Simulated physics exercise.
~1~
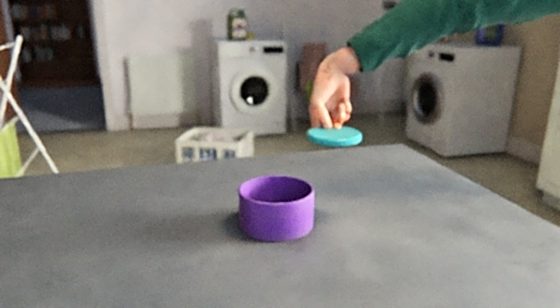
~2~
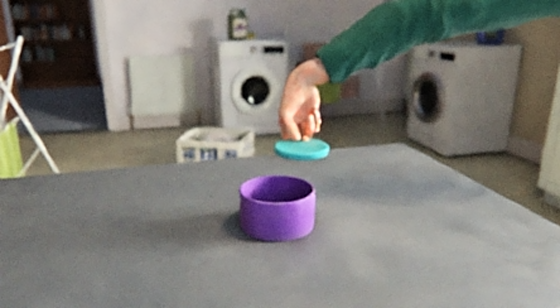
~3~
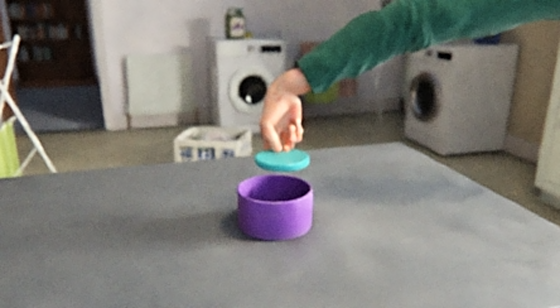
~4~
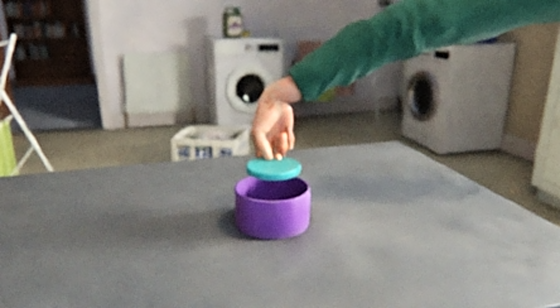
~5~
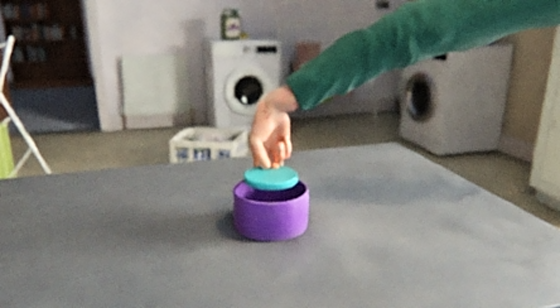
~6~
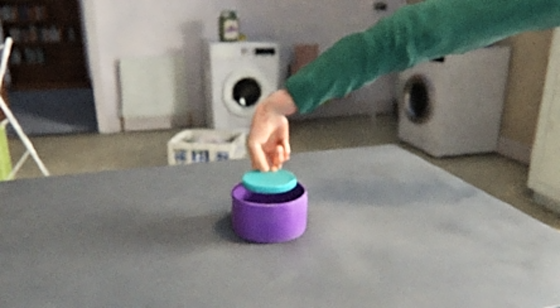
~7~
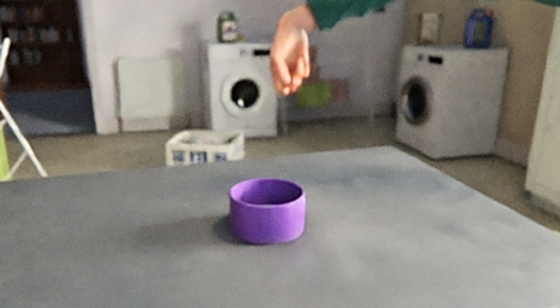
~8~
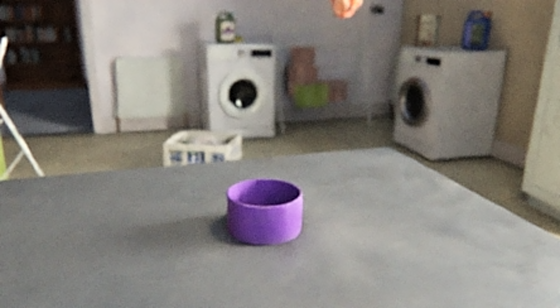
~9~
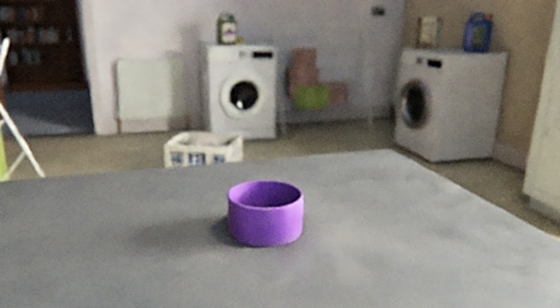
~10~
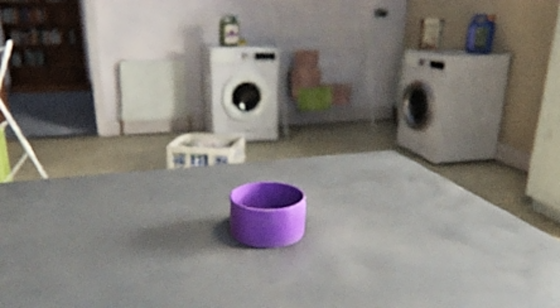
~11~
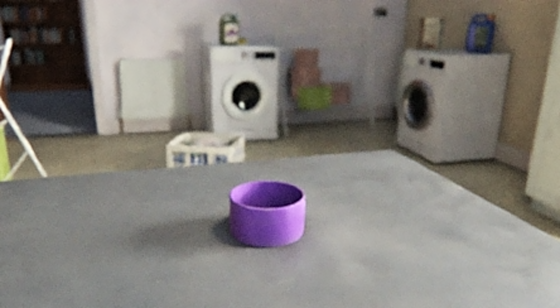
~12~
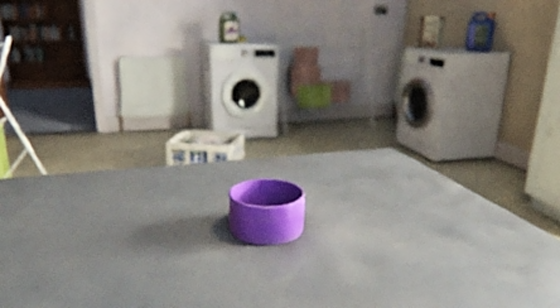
A turquoise disc, lowered leftward by a hand, drops inside the open purple container.
